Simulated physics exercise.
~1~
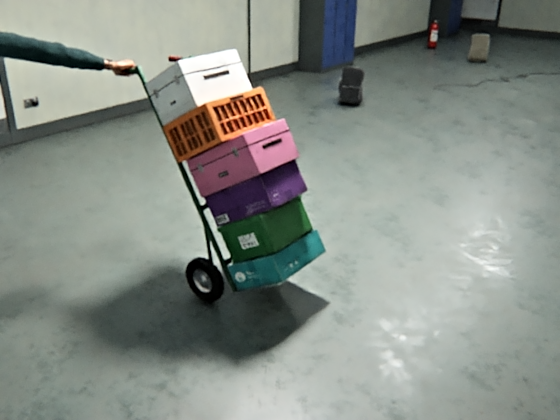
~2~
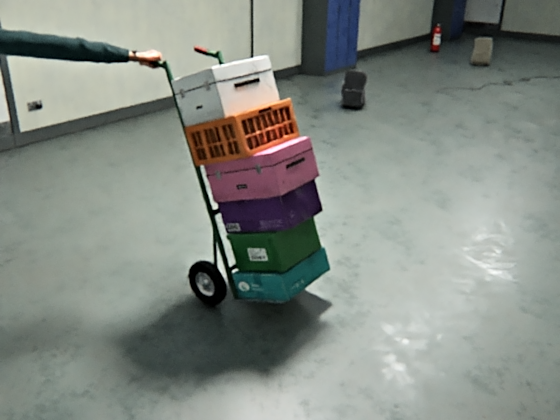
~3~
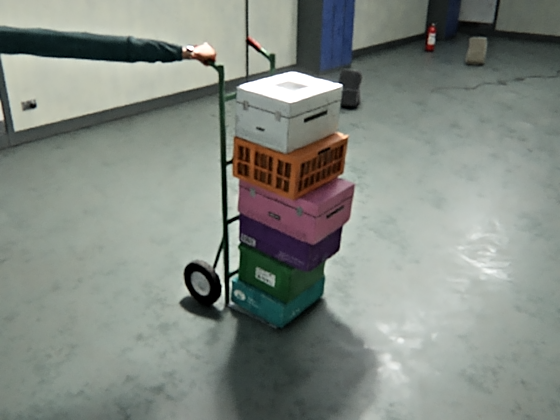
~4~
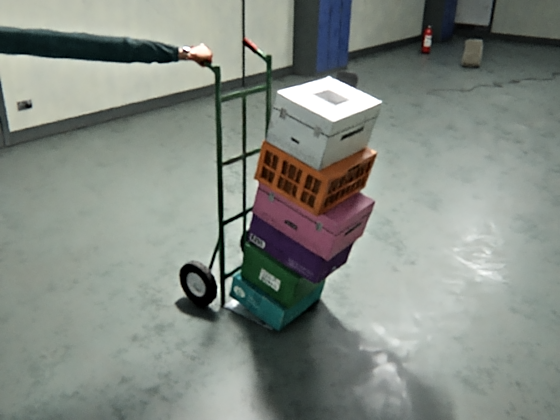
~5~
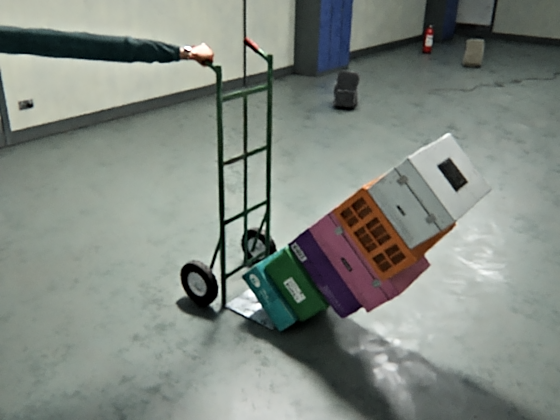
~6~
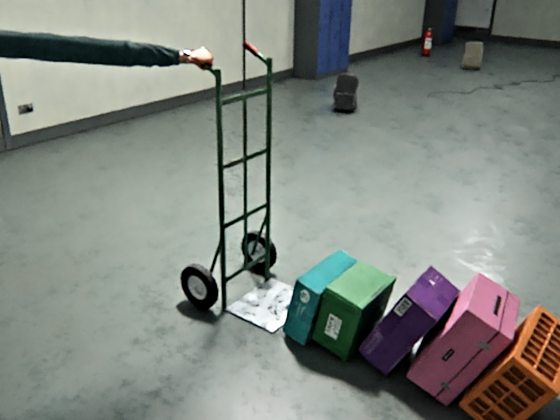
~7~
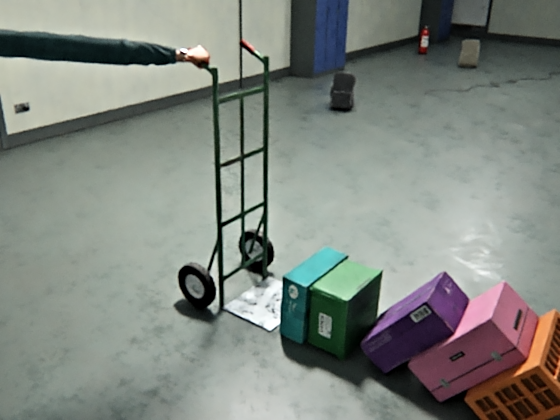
The footage shows a hand swinging a green sack truck upright, its stack of colourful boxes, with a white one on top, toppling forward to the right. The truck stands empty while the turquoise, green, purple, pink and orange containers lie tipped in a row across the floor.
